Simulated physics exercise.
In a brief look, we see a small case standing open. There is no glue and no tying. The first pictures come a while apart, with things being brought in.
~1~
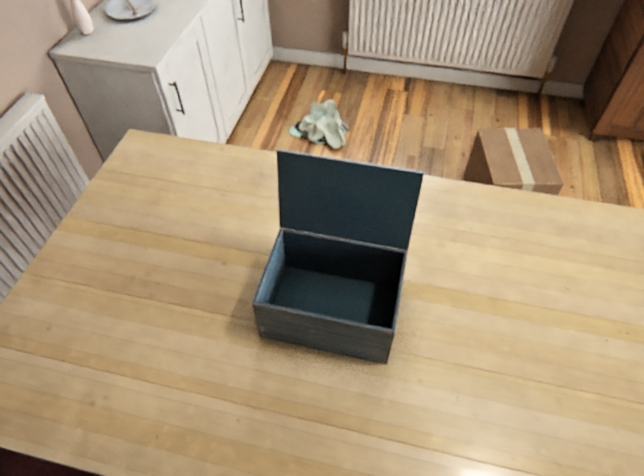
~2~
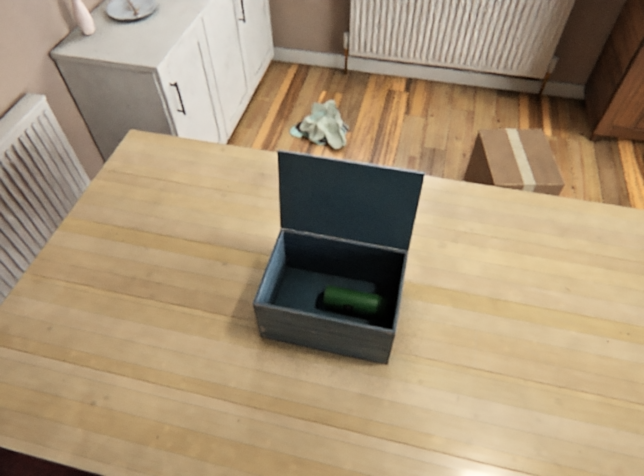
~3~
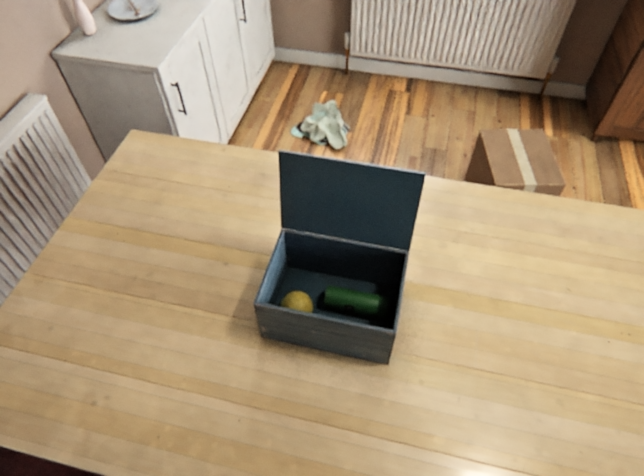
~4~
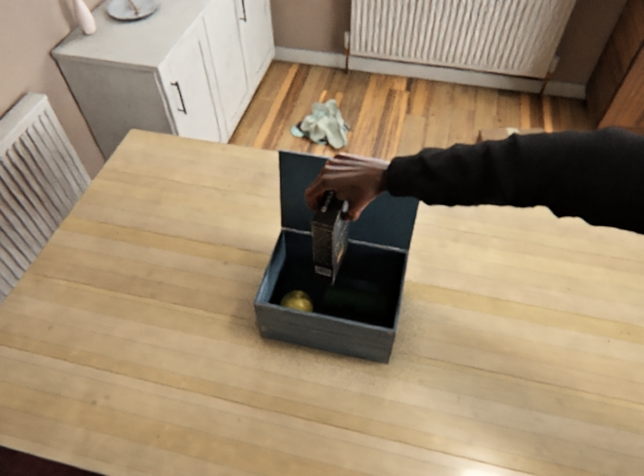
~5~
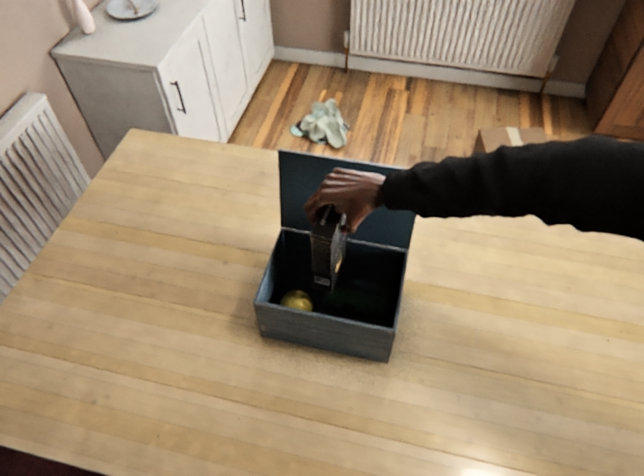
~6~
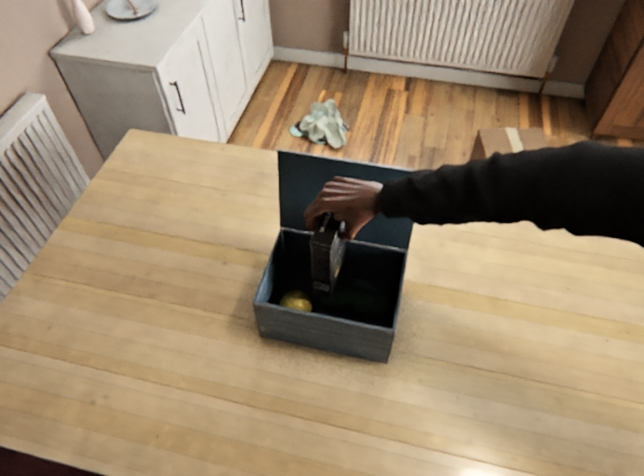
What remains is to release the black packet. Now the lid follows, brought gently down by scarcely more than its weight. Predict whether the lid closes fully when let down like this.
Prediction: The lid stays raised.
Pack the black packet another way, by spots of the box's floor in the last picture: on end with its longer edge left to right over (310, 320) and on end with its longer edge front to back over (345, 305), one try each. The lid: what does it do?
So, first it fits down fine, then it won't go down.
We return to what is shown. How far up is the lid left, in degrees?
Angle: About 40°.
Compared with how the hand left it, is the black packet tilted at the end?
Simply put, it gets tilted.
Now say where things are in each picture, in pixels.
In the first frame, the last thing is not in view yet.
In the second frame, the last thing is not in view yet.
In the third frame, the last thing is not in view yet.
The fourth frame shows still above its spot; black packet (332, 236).
The fifth frame shows still above its spot; black packet (330, 246).
The sixth frame shows put in, still held; black packet (329, 253).
Then, 1.20 s on from there, lid starting down; black packet turned 9° from how it was put near (329, 264).
Then, 1.60 s on from there, lid 63° above the rim; black packet turned 4° from how it was put near (325, 275).
In the end, lid 41° above the rim; moved from the start, black packet; the other 2 unmoved. At the end, from the last picture's camera, black packet near (322, 287).
